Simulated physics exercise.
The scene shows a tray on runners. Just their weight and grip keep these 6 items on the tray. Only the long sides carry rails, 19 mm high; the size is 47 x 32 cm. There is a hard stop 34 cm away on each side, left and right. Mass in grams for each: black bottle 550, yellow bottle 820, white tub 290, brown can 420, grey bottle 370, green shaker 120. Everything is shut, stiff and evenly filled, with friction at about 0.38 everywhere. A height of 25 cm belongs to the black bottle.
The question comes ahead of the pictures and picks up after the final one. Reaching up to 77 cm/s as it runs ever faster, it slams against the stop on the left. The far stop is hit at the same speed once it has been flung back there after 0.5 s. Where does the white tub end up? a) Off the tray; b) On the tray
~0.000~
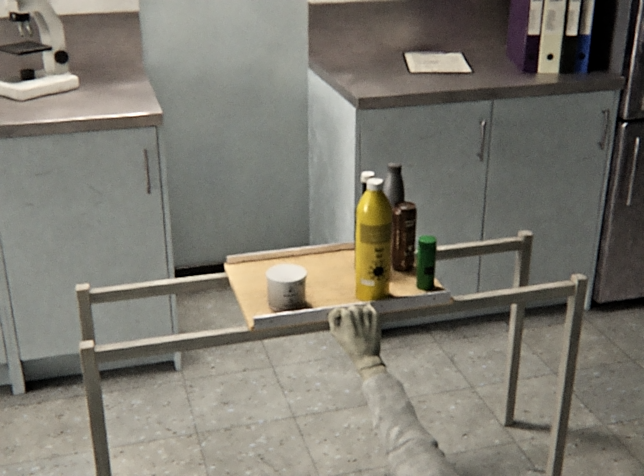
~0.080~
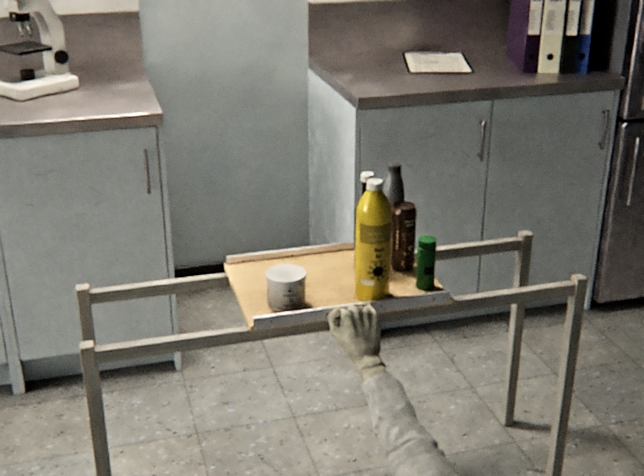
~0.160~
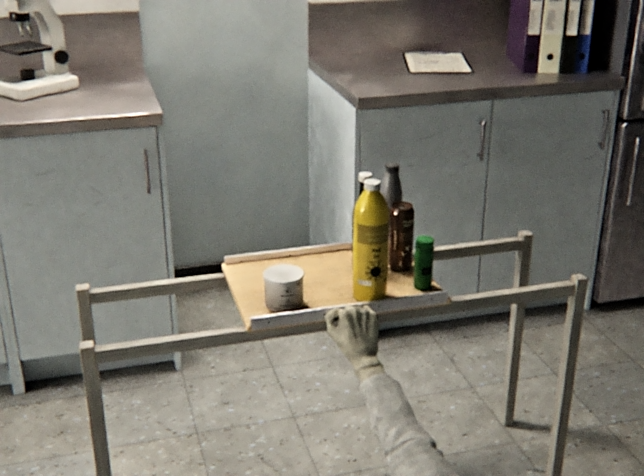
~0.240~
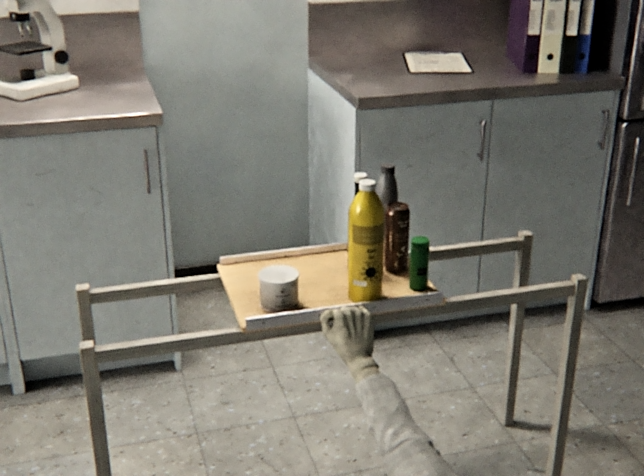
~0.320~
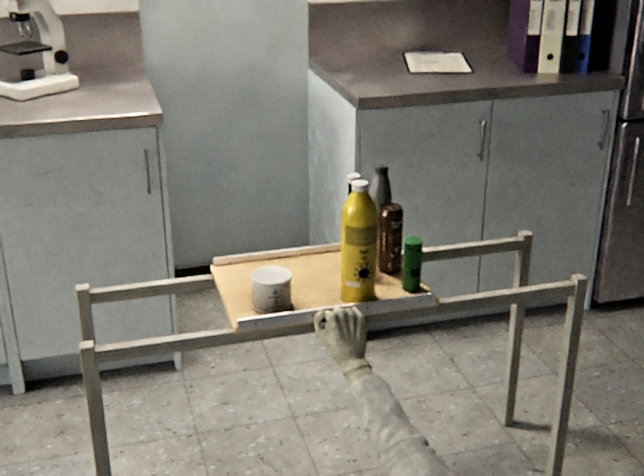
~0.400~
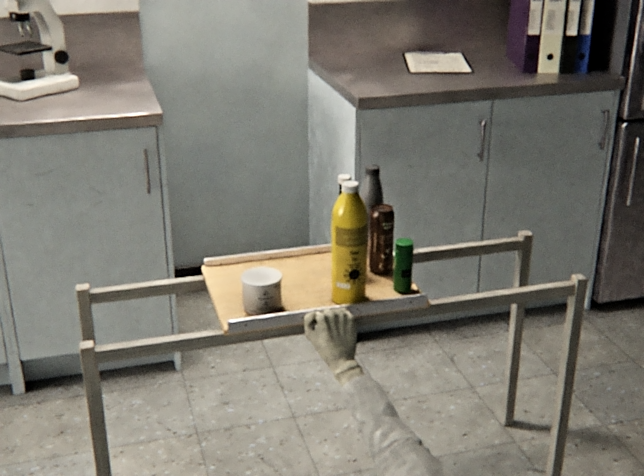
The answer is b.
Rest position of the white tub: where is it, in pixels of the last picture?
Around (418, 270).
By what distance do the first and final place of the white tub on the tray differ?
Some 1 cm.
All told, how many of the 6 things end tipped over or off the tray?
5.
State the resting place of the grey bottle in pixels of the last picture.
At about (469, 231).
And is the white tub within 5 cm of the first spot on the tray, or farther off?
White tub: Unmoved.
After 1.00 s, tray 34 cm left; white tub moved 5 cm near (115, 310); black bottle 10° off upright; grey bottle 10° off upright.
After 1.30 s, tray 34 cm left; white tub moved 7 cm near (106, 311); black bottle on its side; grey bottle on its side.
After 1.90 s, tray 29 cm left; white tub moved 8 cm near (124, 308); black bottle on its side; yellow bottle on its side.
After 3.30 s, tray 34 cm right; white tub moved 2 cm near (415, 270); black bottle on its side; yellow bottle on its side.
In the end (5.2 s), off the tray, yellow bottle; toppled on the tray, black bottle, brown can, grey bottle and green shaker; the last one under 5 cm from the start. In the last view, white tub near (418, 270).
